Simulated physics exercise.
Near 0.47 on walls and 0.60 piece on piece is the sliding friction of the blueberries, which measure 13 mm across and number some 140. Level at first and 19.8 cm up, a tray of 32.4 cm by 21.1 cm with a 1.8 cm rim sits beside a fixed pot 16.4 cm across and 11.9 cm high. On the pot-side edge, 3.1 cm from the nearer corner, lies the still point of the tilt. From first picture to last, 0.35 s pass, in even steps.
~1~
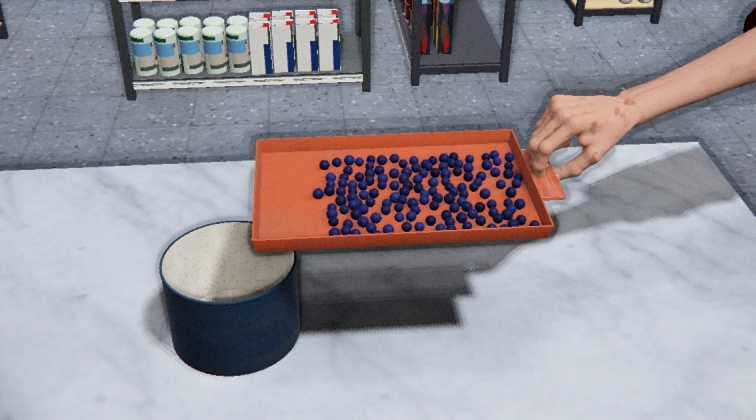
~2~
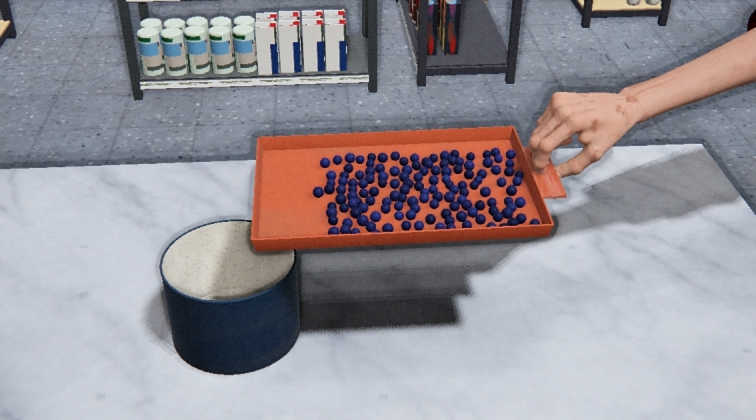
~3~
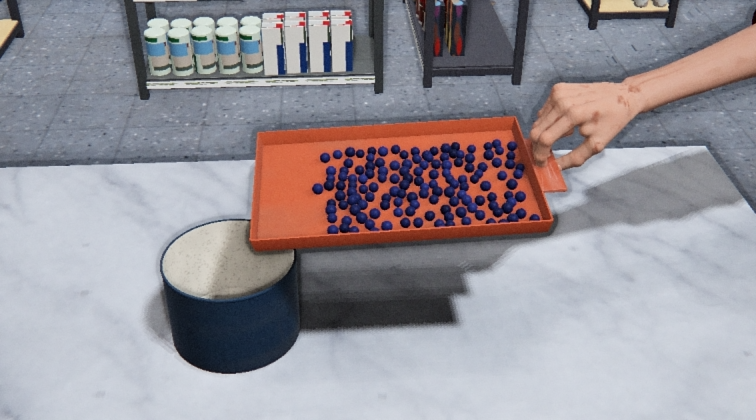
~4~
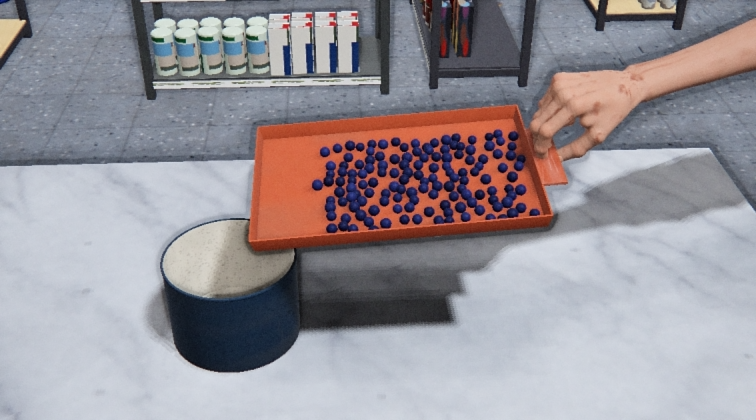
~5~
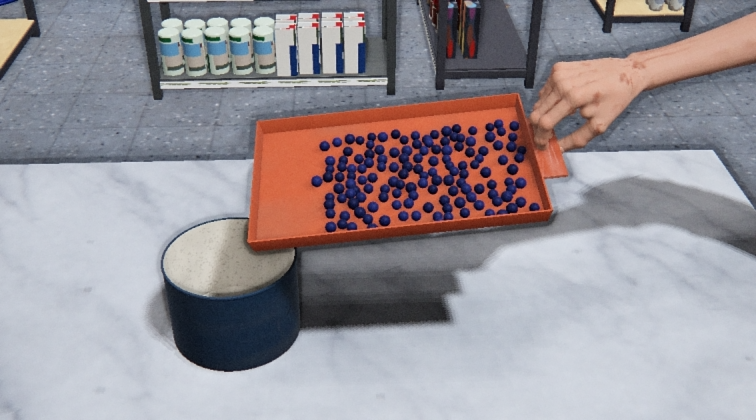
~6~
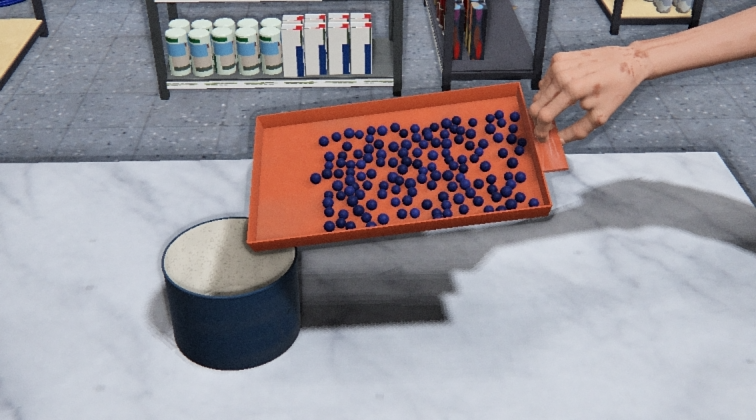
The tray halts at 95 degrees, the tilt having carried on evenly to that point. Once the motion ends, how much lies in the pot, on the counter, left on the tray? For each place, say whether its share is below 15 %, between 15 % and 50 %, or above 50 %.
My prediction: Pot: Scant; counter: Above half; tray: Scant.
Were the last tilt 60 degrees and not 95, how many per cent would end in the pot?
Around 0 per cent, then.
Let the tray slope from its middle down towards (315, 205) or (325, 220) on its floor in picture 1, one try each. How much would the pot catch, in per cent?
The share comes to roughly 60 in a hundred, then roughly 10 in a hundred.
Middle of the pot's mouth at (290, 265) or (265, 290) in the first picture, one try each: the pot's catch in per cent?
Roughly 0 and 45 percent.
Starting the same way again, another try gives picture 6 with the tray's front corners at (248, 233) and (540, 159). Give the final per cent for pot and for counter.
Split: Pot = 75, counter = 30.
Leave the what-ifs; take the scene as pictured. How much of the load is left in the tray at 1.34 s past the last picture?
I'd say close to 100 per cent.
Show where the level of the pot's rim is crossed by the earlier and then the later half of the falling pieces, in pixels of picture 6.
Around (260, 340), then (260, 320).
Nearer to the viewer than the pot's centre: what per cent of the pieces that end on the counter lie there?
About 100 per cent.
Then, 0.80 s after the last picture, tilt 51 degrees; the tray holds 100 %, the pot 0 %.
Then, 1.34 s after the last picture, tilt 77 degrees; the tray holds 100 %, the pot 0 %.
Then, 1.94 s after the last picture, tilt 95 degrees; the tray holds 15 %, the pot 0 %.
In the end, pot 0 %, counter 100 %, tray 0 %.
